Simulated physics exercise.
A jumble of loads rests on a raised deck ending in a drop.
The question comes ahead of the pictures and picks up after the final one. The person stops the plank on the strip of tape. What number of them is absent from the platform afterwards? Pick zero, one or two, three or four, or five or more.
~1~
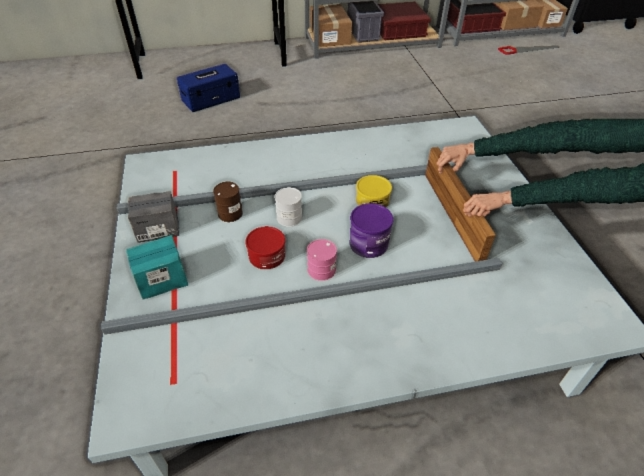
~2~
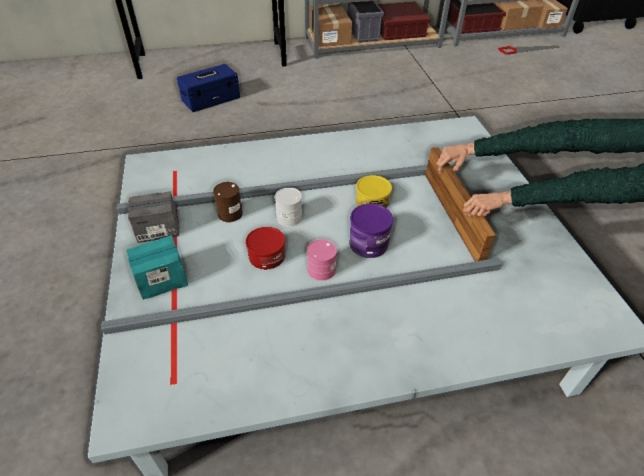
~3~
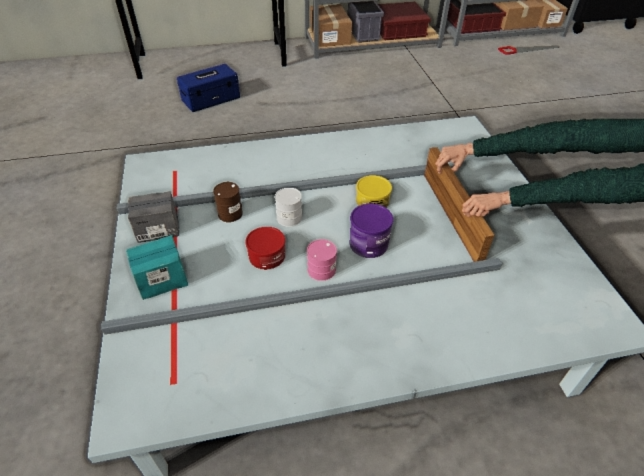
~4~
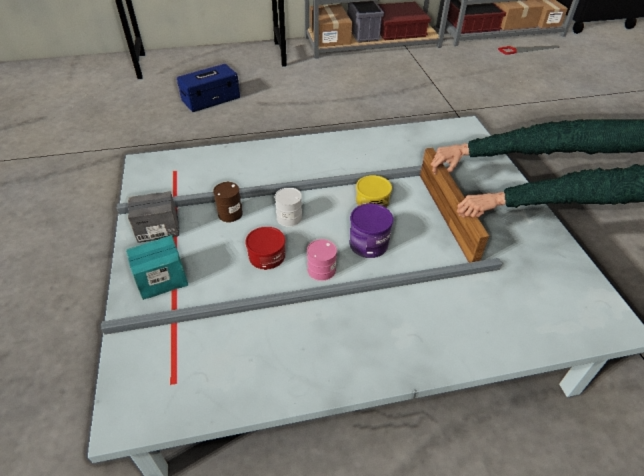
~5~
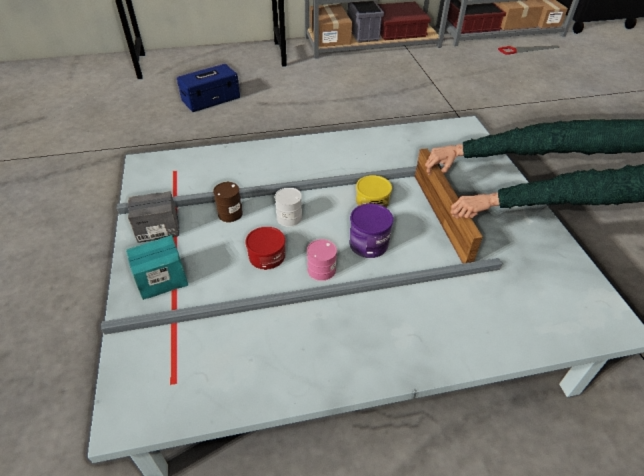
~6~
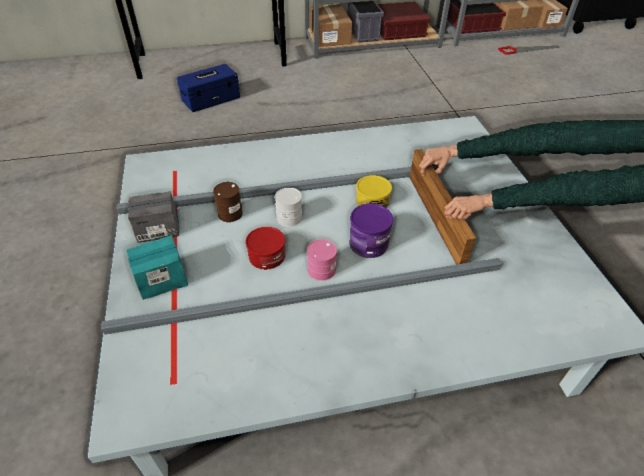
One or two of them.
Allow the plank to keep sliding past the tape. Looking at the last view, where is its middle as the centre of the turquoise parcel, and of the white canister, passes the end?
Roughly (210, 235); roughly (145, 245).
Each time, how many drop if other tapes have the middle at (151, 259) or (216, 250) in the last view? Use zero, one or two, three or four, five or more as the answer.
The first spot gives 3 or 4, the second gives no fall at all.
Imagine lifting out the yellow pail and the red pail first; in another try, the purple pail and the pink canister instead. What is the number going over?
That makes 0 fallen, then 1 fallen in the other try.
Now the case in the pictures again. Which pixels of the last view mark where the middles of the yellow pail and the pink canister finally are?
The yellow pail comes to rest at (154, 226), and the pink canister comes to rest at (156, 294).
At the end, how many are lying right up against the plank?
Contact count: 3.
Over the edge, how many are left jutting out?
The answer comes to 1.
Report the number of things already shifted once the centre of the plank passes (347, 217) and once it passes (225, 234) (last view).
First 3 and then 8.
A little later, none off yet; grey parcel at rest near (154, 217); turquoise parcel at rest near (158, 268); brown canister at rest near (228, 202).
When it is over, the number that fall off is one or two; down, turquoise parcel and grey parcel.
